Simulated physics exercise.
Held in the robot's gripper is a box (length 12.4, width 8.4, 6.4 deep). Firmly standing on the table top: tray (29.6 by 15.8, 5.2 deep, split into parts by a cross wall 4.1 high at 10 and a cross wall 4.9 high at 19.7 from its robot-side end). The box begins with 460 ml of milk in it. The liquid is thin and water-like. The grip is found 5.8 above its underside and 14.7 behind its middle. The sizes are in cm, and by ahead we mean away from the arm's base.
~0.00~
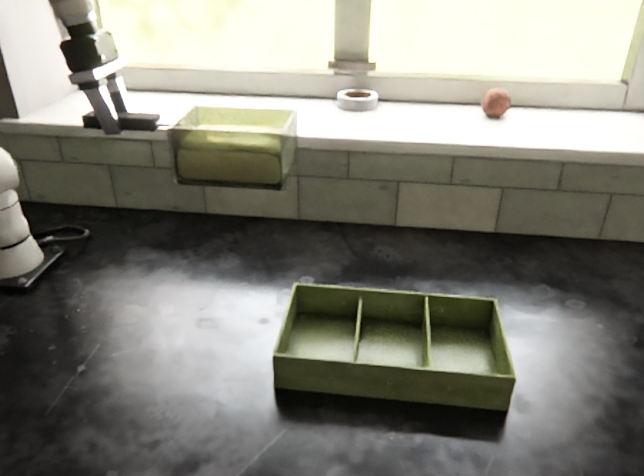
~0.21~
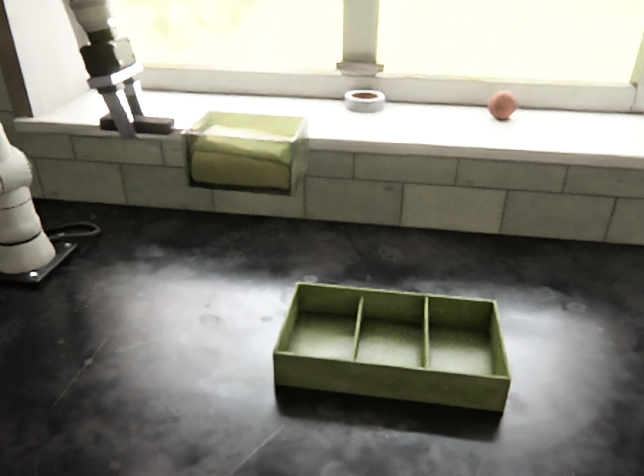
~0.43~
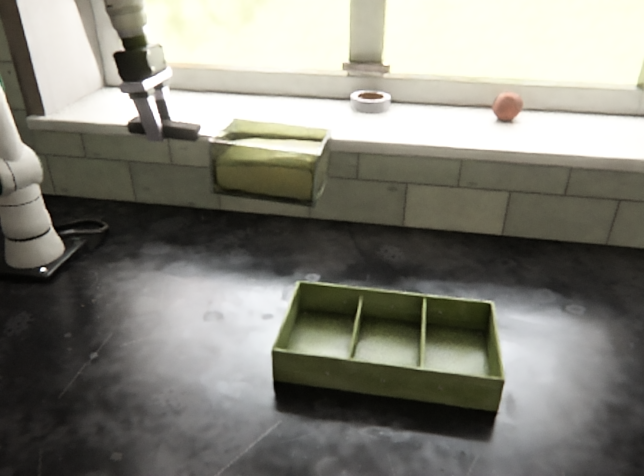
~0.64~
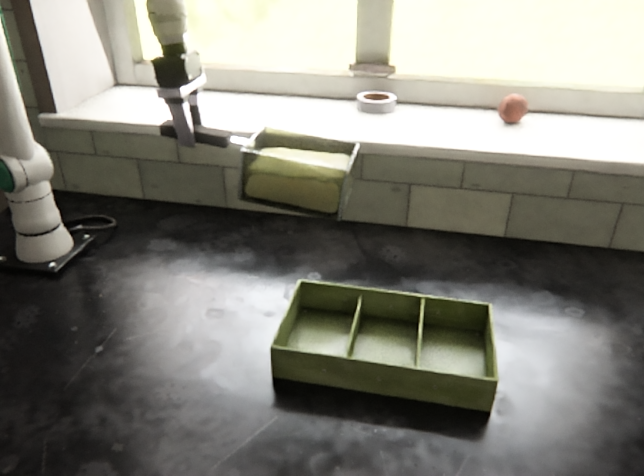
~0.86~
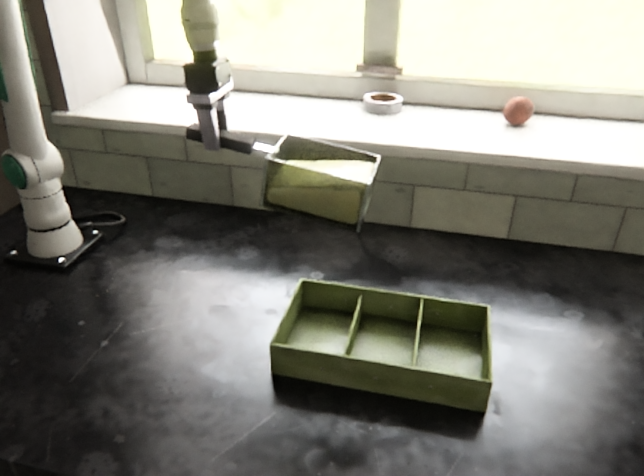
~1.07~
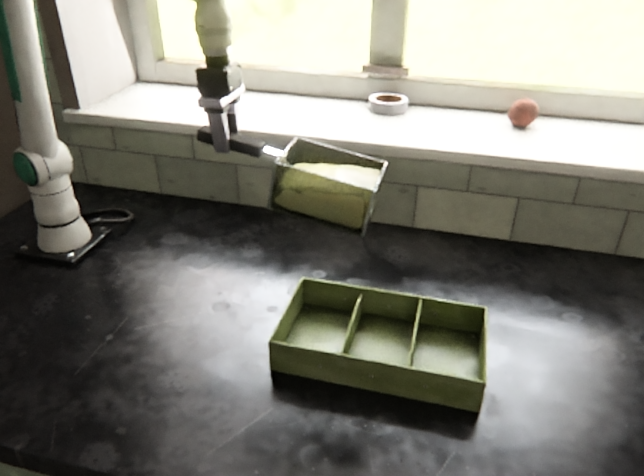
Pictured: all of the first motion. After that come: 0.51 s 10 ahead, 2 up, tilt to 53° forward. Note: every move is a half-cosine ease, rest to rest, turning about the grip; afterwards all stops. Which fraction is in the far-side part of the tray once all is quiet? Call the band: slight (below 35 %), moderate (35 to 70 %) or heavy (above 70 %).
Moderate.
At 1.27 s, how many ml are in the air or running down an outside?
About 0 ml.
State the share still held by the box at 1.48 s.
80 %.
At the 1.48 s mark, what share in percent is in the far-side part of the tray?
About 1 per cent.
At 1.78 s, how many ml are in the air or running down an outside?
About 40 ml.
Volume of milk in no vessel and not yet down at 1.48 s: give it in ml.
Amount outside the vessels: Near 90 ml.
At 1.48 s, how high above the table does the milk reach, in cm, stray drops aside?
Leaving out stray drops, the liquid gets up to around 22 cm.
After 1.27 s, tilted 25° forward, liquid up to 27 above the table; 455 ml in the box.
After 1.48 s, tilted 49° forward, liquid up to 22 above the table; 365 ml in the box, 5 ml in the far-side part, 85 ml in the air or running down outside.
After 1.78 s, tilted 53° forward, liquid up to 46 above the table; 210 ml in the far-side part, 195 ml in the box, 5 ml in the middle part, 45 ml in the air or running down outside.
After 2.58 s, tilted 53° forward, liquid up to 31 above the table; 210 ml in the far-side part, 155 ml in the box, 50 ml in the middle part, 40 ml on the table or floor.
In the end, 210 ml in the far-side part, 155 ml in the box, 50 ml in the middle part, 40 ml on the table or floor. That is 46 % in the far-side part of the tray.
